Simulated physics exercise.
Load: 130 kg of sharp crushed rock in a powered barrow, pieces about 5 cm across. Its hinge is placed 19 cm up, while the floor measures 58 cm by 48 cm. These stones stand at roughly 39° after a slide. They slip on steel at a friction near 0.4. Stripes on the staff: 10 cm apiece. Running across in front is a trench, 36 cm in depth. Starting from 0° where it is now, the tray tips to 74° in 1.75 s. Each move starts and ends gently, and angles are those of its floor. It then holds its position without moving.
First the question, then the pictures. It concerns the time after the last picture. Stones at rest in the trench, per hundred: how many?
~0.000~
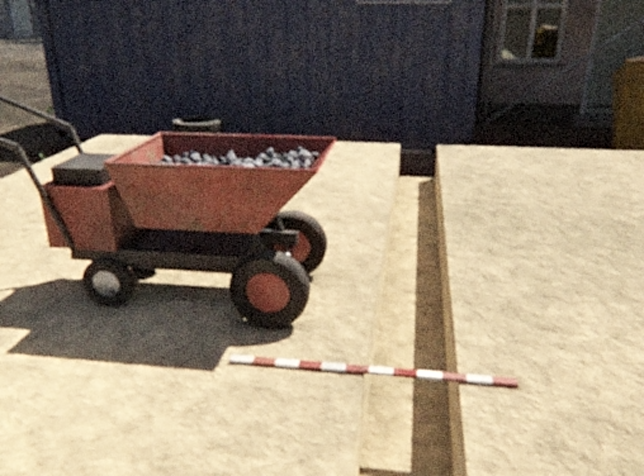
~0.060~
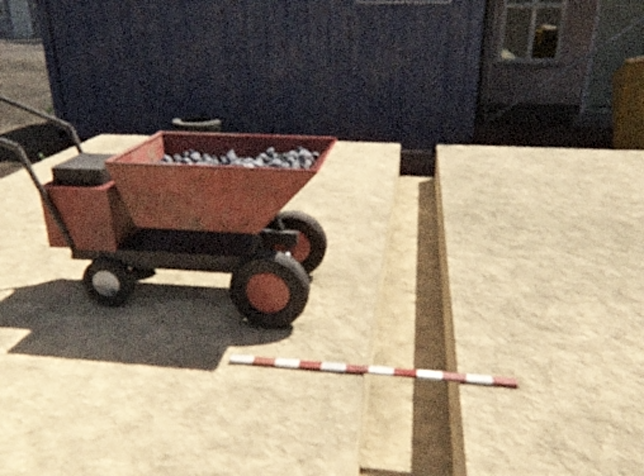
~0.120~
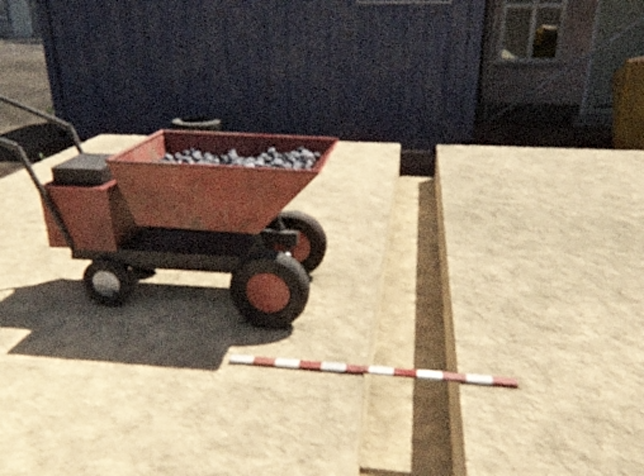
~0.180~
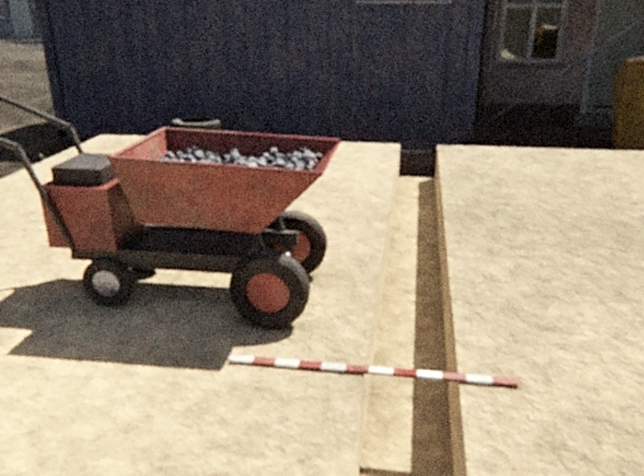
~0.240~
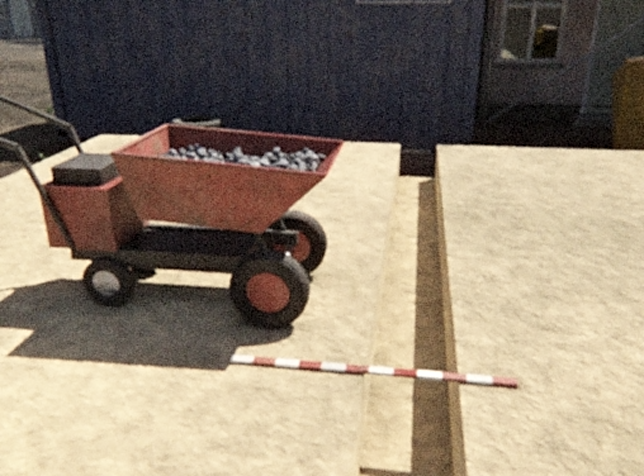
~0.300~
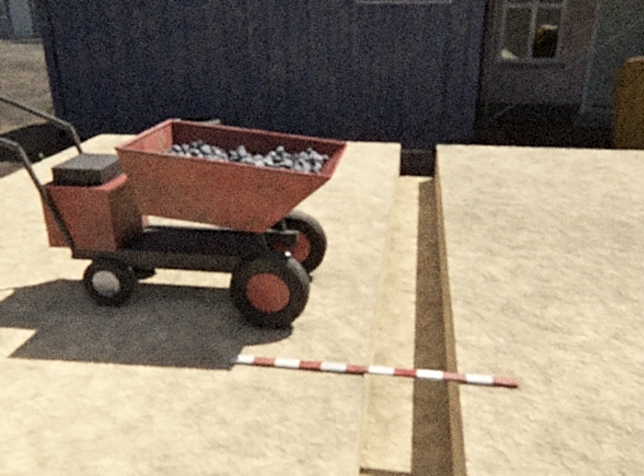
Approx. 87 %.
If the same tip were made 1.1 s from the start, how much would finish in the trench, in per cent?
I'd put it at some 80 in a hundred.
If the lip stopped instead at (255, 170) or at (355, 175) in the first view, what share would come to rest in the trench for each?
From the first spot near 90, from the second near 20 per cent.
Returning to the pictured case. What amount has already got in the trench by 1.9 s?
Something like 35 in a hundred.
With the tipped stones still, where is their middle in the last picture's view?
I'd point somewhere around (425, 352).
After 1.3 s the floor is at 62°; 100 % in the tray; the foremost stones are at (404, 259).
After 1.9 s the floor is at 74°; 59 % in the tray, 36 % in the trench, 6 % past the trench; the foremost stones are at (482, 320).
After 2.2 s the floor is at 74°; 22 % in the tray, 65 % in the trench, 13 % past the trench; the foremost stones are at (537, 312).
After 4.2 s the floor is at 74°; 0 % in the tray, 87 % in the trench, 13 % past the trench; the foremost stones are at (544, 305).
